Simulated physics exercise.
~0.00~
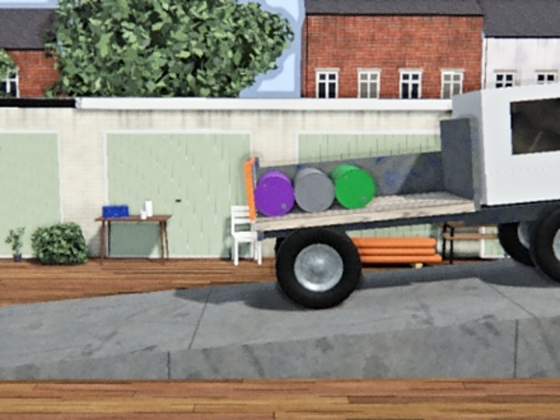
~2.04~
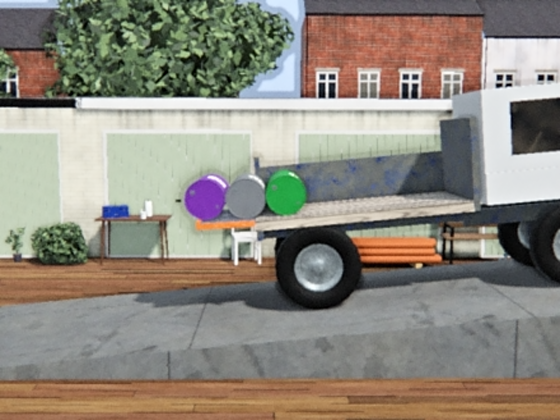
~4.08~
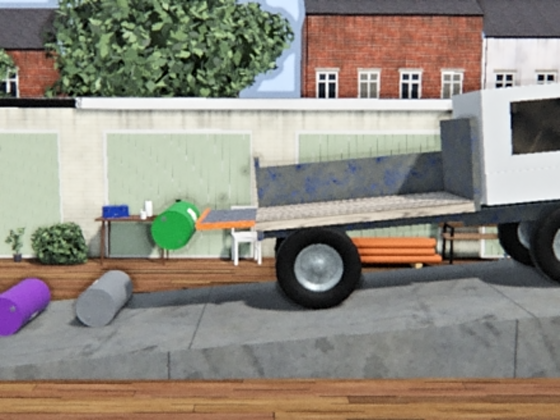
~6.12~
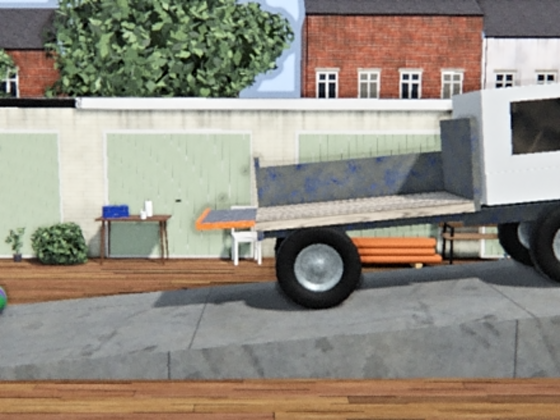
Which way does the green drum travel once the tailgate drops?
The green drum rolls to the left, off the tailgate and on down the slope.
